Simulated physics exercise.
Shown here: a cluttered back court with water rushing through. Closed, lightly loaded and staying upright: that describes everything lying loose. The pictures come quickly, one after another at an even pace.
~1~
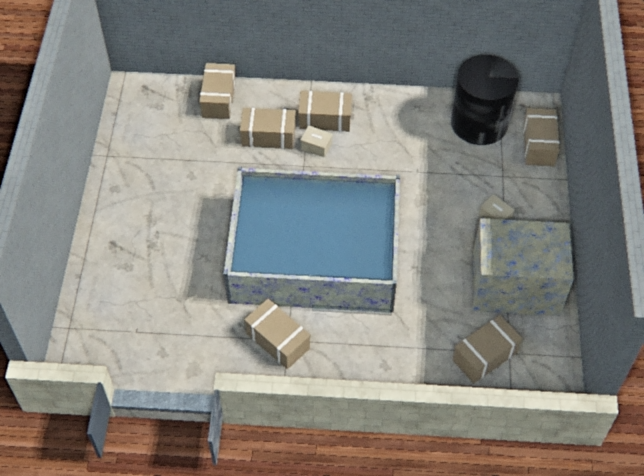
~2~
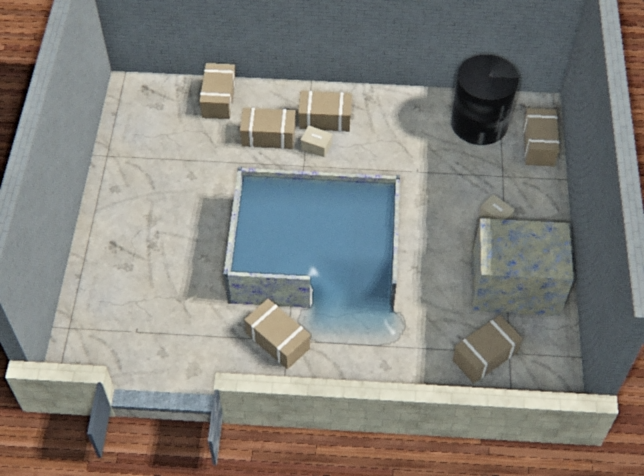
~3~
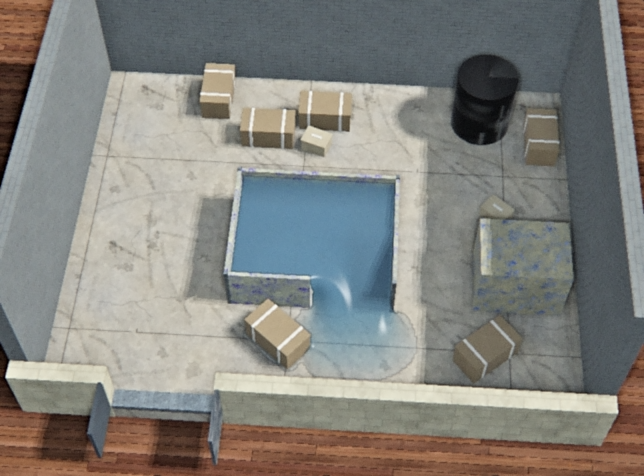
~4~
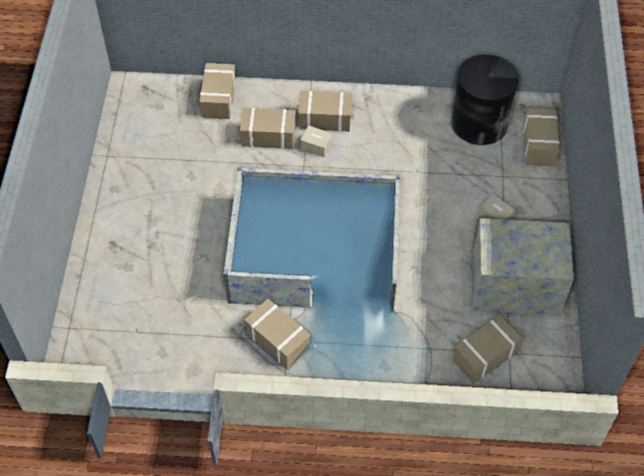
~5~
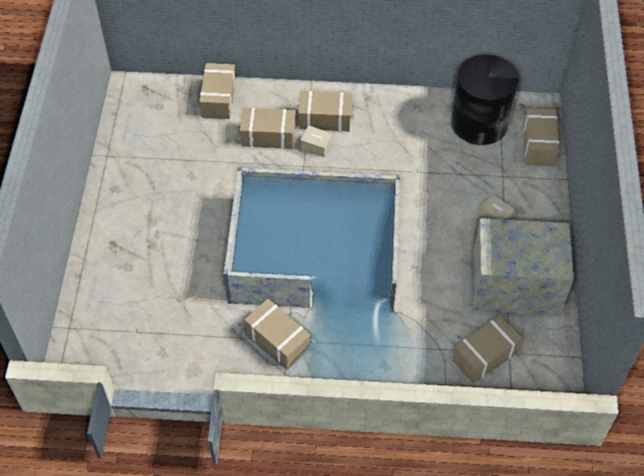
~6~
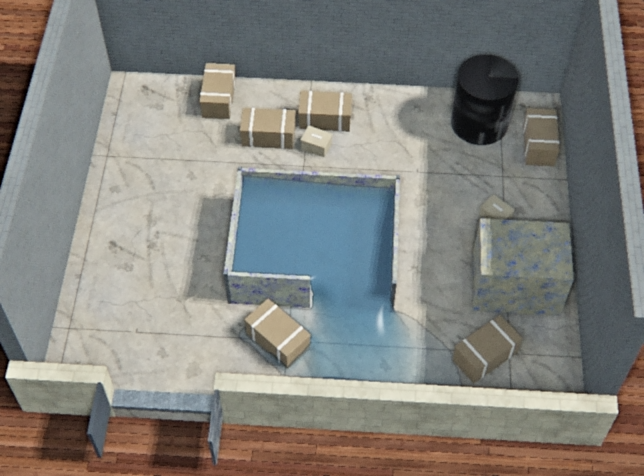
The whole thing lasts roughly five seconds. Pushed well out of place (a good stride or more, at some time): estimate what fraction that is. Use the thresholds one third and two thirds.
I'd put it under one third.
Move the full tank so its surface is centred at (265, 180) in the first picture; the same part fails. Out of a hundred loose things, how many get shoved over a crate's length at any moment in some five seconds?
Estimate: Some 20 per cent of them.
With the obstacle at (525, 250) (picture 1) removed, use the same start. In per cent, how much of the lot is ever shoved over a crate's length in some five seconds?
Around 20%.
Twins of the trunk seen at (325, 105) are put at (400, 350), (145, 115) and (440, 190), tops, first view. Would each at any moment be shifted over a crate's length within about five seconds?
In turn: Swept aside, never so far, no.
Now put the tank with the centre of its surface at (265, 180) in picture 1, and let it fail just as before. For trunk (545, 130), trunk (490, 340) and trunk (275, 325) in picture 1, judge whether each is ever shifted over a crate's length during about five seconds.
Well, the first one didn't get far, the second got driven a long way, and the third got driven a long way.
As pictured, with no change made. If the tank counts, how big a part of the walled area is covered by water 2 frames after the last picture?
20 %, give or take.
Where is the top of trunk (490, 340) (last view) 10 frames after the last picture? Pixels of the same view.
Somewhere near (517, 327).
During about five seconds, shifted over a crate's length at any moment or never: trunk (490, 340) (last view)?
From what I can tell, carried that far.
A moment on, 0 of 8 are well off their spots; 0 afloat.
Next, 0 of 8 are well off their spots; 0 afloat.
Later, 1 of 8 are well off their spots; 1 afloat.
In the end, 1 of 8 are well off their spots, and 1 have been at some point; 1 afloat.
